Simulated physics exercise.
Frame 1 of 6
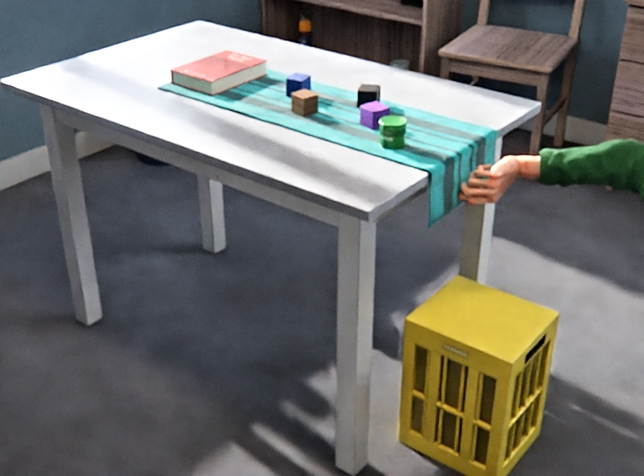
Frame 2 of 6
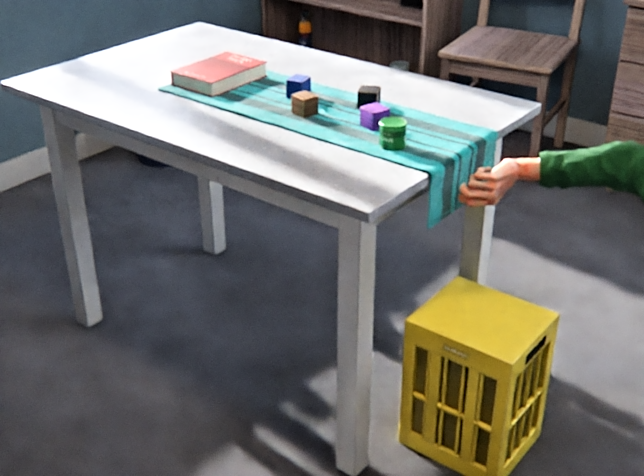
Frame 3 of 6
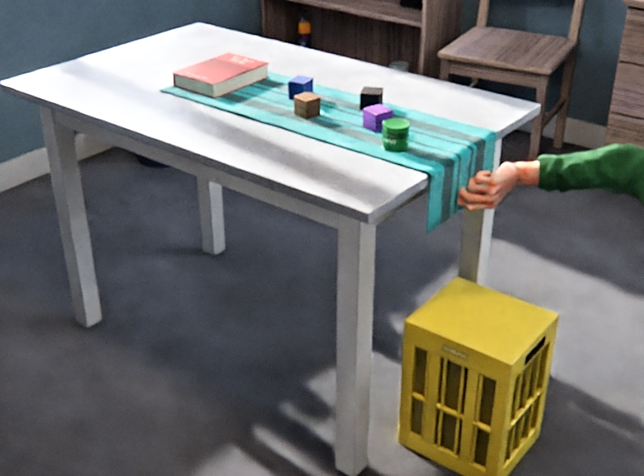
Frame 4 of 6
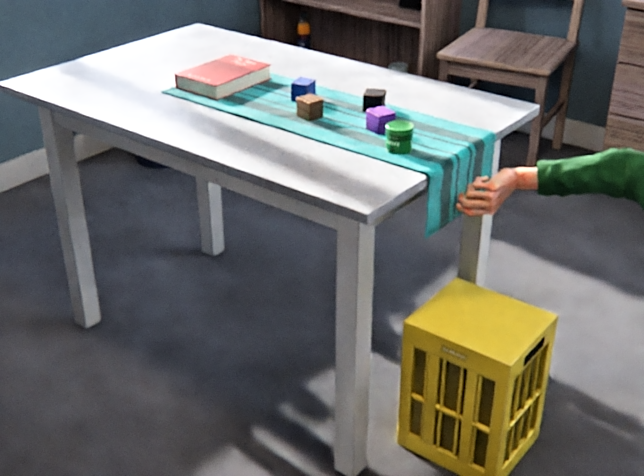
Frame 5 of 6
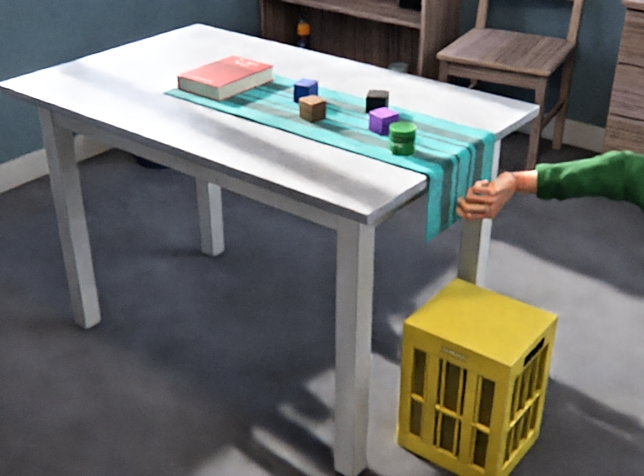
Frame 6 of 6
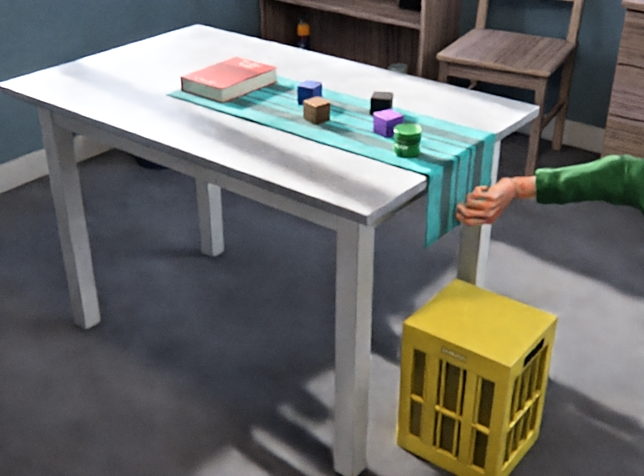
A hand in a green sleeve slowly pulled the end of a turquoise scarf down over the table's edge above a yellow crate, and the book, cubes and green pot slid slightly right with it.
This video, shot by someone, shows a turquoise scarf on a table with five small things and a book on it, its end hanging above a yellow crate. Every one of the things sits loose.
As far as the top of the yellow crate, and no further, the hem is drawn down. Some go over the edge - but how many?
Two go over.
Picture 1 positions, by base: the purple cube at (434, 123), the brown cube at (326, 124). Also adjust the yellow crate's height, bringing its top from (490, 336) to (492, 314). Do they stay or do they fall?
Purple cube is gone, brown cube stays.
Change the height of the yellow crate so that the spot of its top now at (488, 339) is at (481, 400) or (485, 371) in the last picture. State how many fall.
Numbers: 4; 3.
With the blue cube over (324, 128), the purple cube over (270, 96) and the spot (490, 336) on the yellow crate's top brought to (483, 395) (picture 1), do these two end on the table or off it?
As for the blue cube, it leaves the top; as for the purple cube, it stays in place.
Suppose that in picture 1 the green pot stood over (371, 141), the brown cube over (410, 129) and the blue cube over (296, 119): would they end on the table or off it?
First the green pot, which is lost, then the brown cube, which is lost, and finally the blue cube, which is kept.
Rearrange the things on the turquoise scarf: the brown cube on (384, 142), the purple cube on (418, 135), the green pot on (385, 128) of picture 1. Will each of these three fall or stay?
Brown cube dropped, purple cube dropped, green pot dropped.
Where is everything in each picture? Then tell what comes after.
Hem (428, 228); green pot (393, 120); purple cube (375, 106); black cube (369, 87); brown cube (305, 93); blue cube (299, 76); top of the crate (490, 336), in the first picture.
Hem (427, 229); green pot (393, 122), in the second picture.
Hem (427, 233); purple cube (378, 109), in the third picture.
Hem (425, 238); black cube (375, 92); top of the crate (489, 338), in the fourth picture.
Hem (425, 242); brown cube (312, 99), in the fifth picture.
Hem (424, 248); green pot (408, 129); purple cube (389, 114); black cube (382, 95); brown cube (317, 101); blue cube (310, 84), in the sixth picture.
Soon after, hem near (456, 265); green pot gone.
Then, hem on the crate; green pot and purple cube gone.
At rest, hem on the crate; green pot and purple cube gone. Over the edge go two.
